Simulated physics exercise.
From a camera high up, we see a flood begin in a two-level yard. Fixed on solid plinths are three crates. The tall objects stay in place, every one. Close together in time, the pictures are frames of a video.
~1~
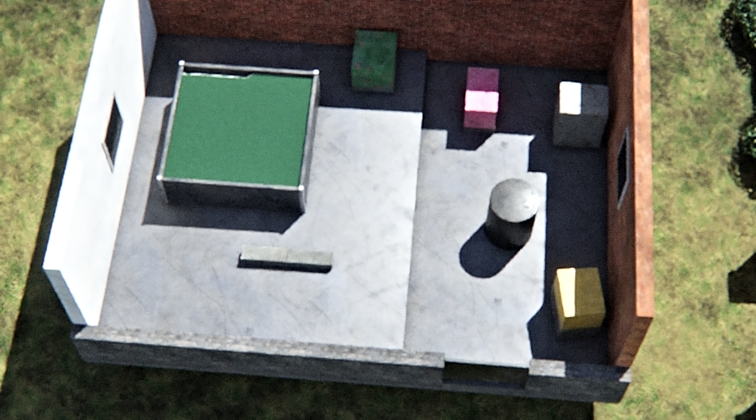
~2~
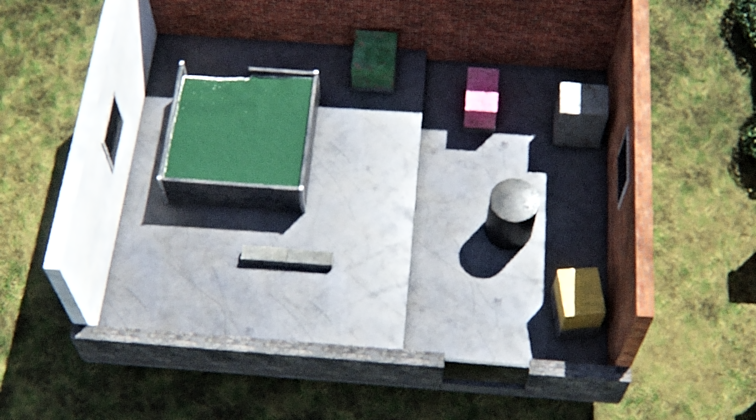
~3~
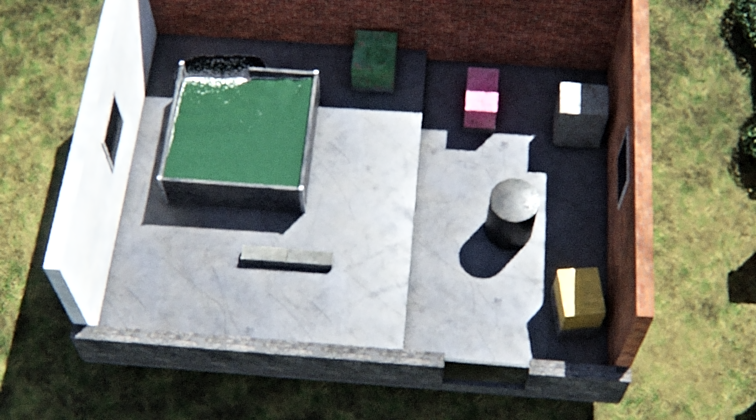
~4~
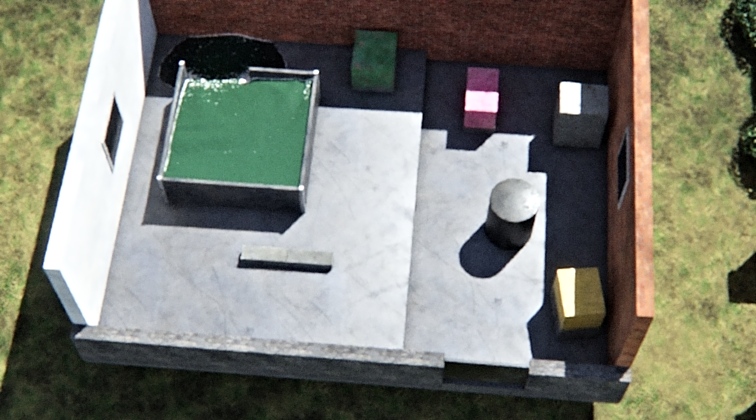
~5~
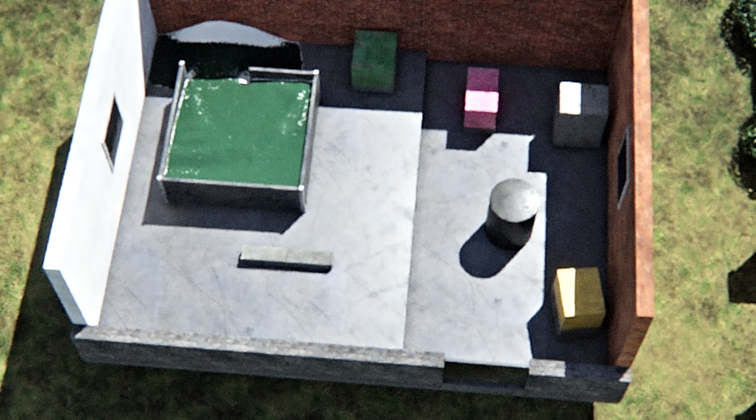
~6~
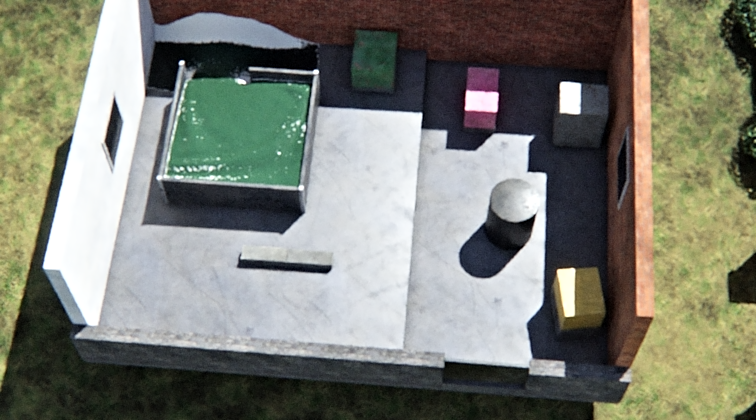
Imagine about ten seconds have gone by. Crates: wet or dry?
One by one: Pink crate: Remains dry; green crate: Becomes wet; yellow crate: Remains dry.
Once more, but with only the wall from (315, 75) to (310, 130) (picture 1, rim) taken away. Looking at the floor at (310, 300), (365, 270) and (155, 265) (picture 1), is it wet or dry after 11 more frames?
In that order: Clear, no water, no water.
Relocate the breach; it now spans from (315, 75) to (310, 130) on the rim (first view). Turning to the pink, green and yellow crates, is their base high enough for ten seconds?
Going through them, the pink crate gets reached, the green crate gets reached and the yellow crate is never reached.
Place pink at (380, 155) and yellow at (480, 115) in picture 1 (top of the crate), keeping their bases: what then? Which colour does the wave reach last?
I would go with the yellow crate.
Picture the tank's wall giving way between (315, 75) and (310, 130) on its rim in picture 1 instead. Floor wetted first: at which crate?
Answer: The green-painted one.
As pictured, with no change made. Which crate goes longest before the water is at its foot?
I'd pick the one in yellow.
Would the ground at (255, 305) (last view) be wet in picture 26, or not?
That point would be spared.
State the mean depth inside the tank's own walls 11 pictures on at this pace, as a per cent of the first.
My reading is roughly 58 in a hundred.
A moment on, water covers 10 % of the floor; the pink crate not reached, the green crate water round its plinth, the yellow crate not reached.
Next, water covers 20 % of the floor; the pink crate water round its plinth, the green crate water round its plinth, the yellow crate not reached.
Then, water covers 50 % of the floor; the pink crate water round its plinth, the green crate water round its plinth, the yellow crate not reached.
Later, water covers 80 % of the floor; the pink crate water round its plinth, the green crate water round its plinth, the yellow crate water round its plinth.
In the end, water covers 95 % of the floor; the pink crate stayed above the water, the green crate was topped, the yellow crate stayed above the water.
